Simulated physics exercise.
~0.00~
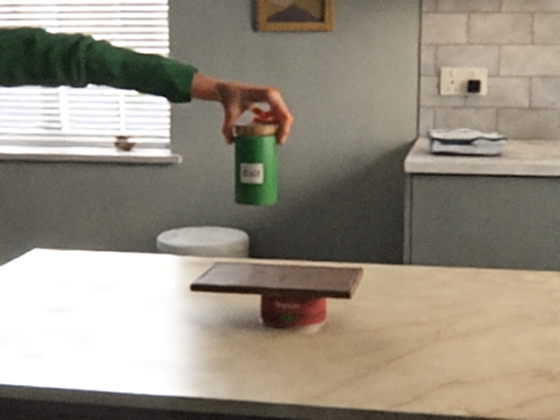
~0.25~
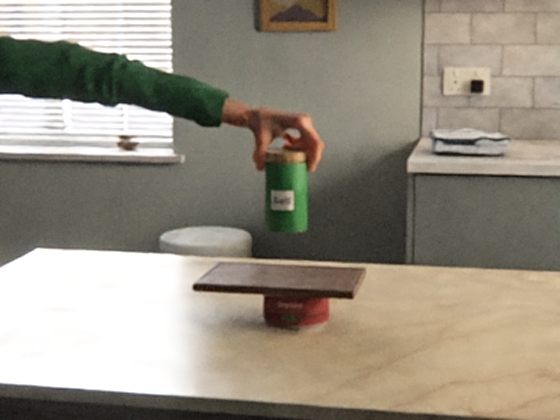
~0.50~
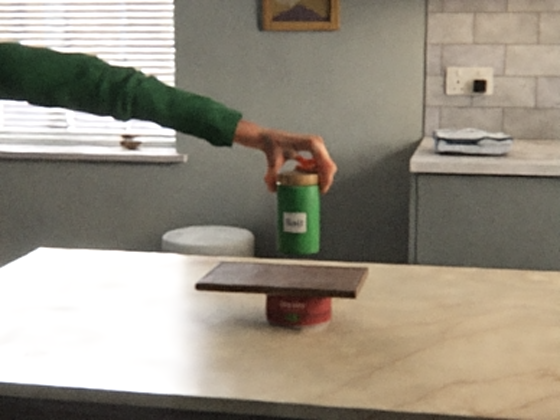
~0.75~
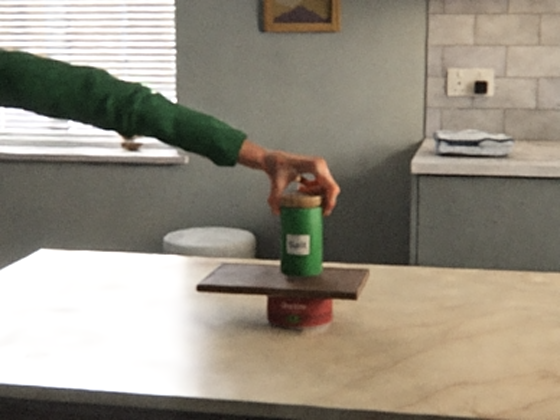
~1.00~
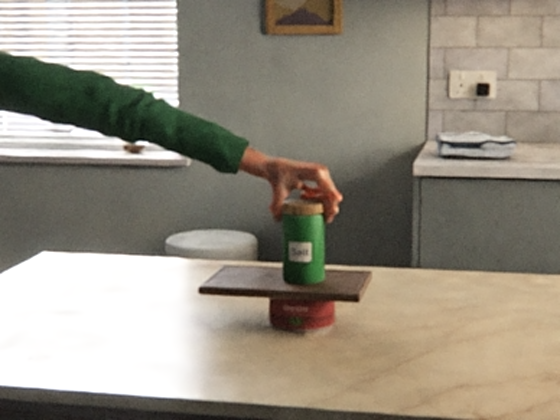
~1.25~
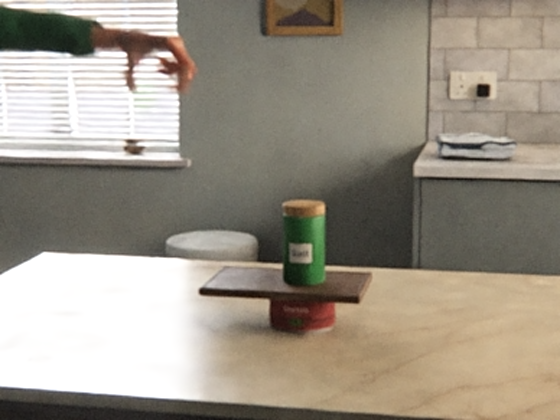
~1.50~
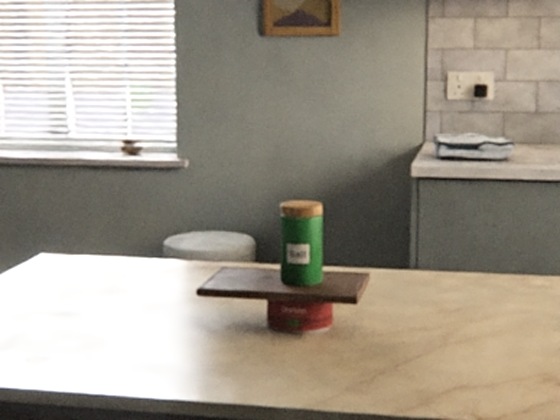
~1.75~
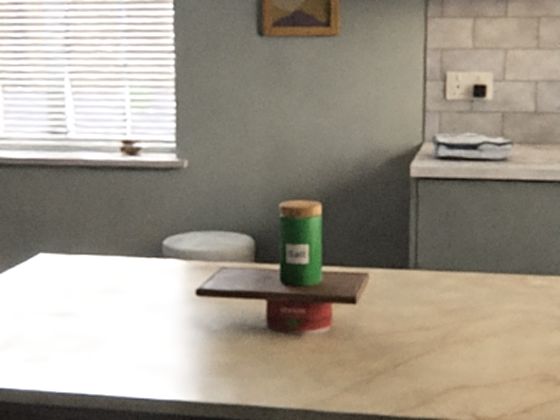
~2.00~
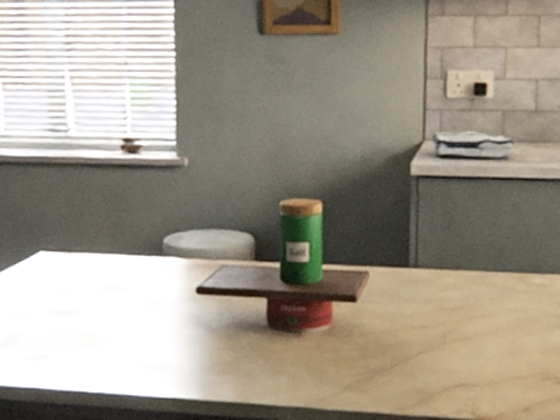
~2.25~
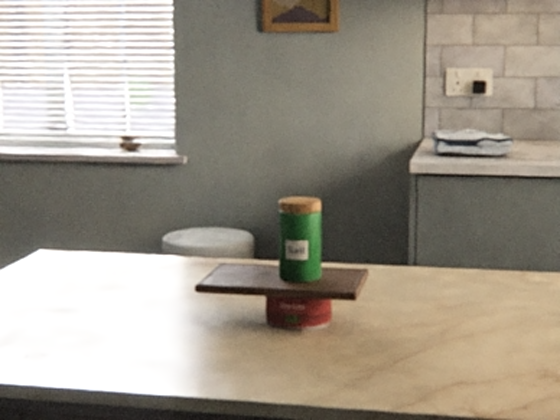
To begin with, a hand reaching in from the left, its arm in a green sleeve, holds a green jar by the top above a flat brown slab resting on a red tub on a pale kitchen counter. The hand moves the jar to the right and down, then lowers it further until it stands upright on the slab. After a brief pause with its fingers still around the jar's lid, the hand lets go and draws back to the left, out of view. The jar, slab and tub all stay in place, and the small stack remains standing.
